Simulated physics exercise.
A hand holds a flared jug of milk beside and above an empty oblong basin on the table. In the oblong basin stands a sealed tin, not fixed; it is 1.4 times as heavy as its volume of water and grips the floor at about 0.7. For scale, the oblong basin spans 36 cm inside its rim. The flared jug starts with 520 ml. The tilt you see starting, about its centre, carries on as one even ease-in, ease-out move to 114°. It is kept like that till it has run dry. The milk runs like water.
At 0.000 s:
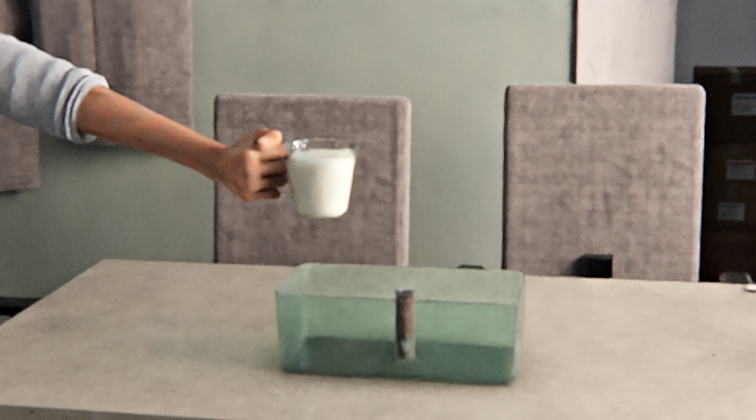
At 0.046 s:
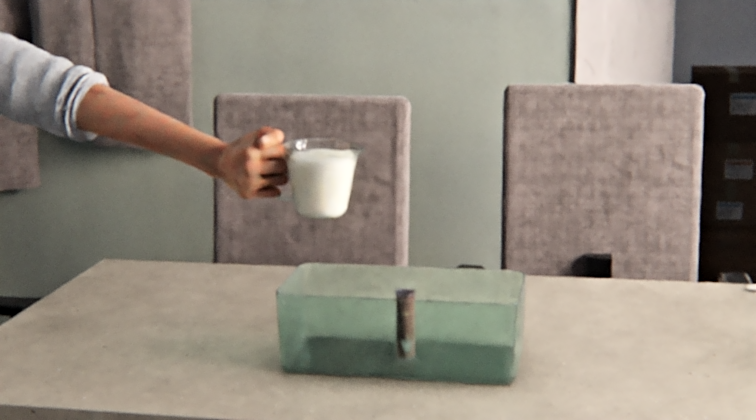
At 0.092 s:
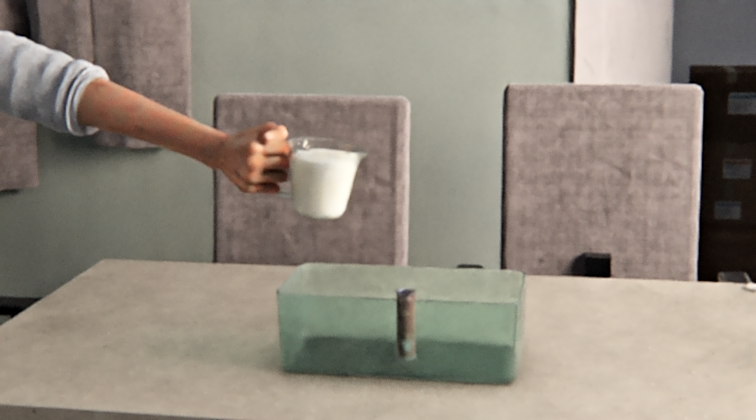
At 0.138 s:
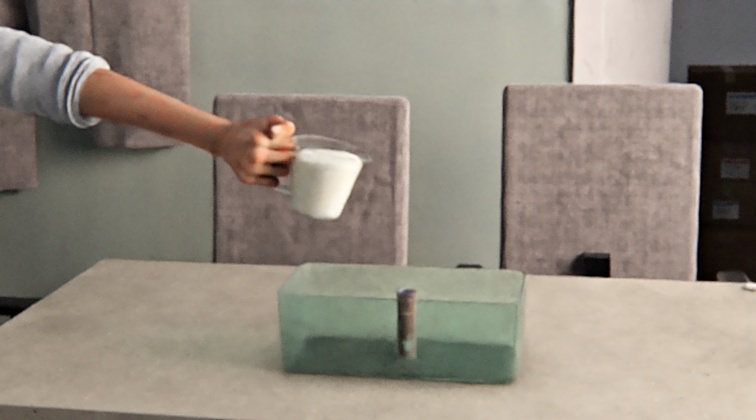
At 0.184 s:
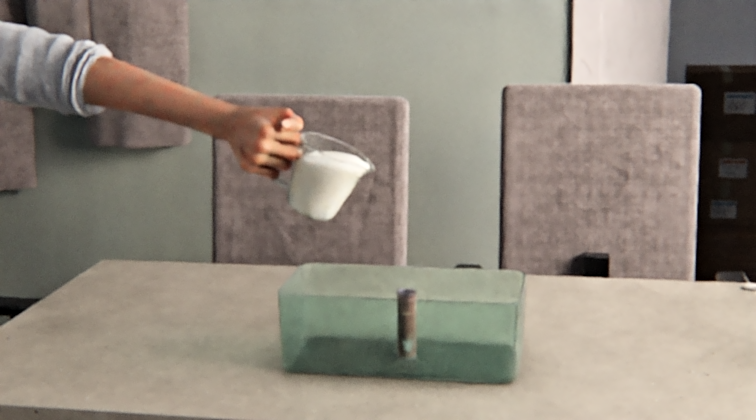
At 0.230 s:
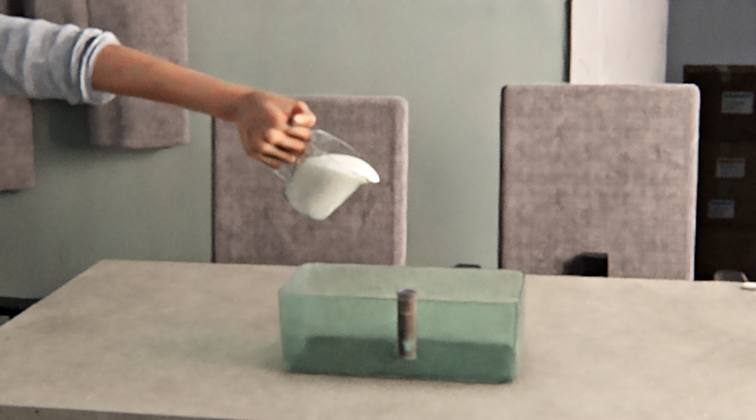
We see a hand holding a clear jug of milk above a greenish oblong basin with a small upright object at its middle, then steadily tilting the jug to the right until the milk reaches its lip.
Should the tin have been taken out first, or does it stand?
It topples.
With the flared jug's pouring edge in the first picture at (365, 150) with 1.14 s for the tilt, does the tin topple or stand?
Then it remains upright.
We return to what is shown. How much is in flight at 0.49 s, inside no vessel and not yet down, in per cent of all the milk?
About 36 per cent.
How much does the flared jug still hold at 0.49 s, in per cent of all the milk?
About 34 per cent.
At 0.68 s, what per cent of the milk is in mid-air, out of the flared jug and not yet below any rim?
About 7 per cent.
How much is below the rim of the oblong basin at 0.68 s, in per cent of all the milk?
Some 92 per cent.
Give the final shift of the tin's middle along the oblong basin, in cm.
About 8.0 cm.
After 0.49 s the tilt is 105° and 34 per cent is still to pour; the tin stands where it began.
After 0.68 s the tilt is 114° and 2 per cent is still to pour; the tin stands 1 cm from where it began.
After 0.88 s the tilt is 114° and 0 per cent is still to pour; the tin leans 22°.
After 1.10 s the tilt is 114° and 0 per cent is still to pour; the tin lies on its side.
In the end the tin lies on its side.
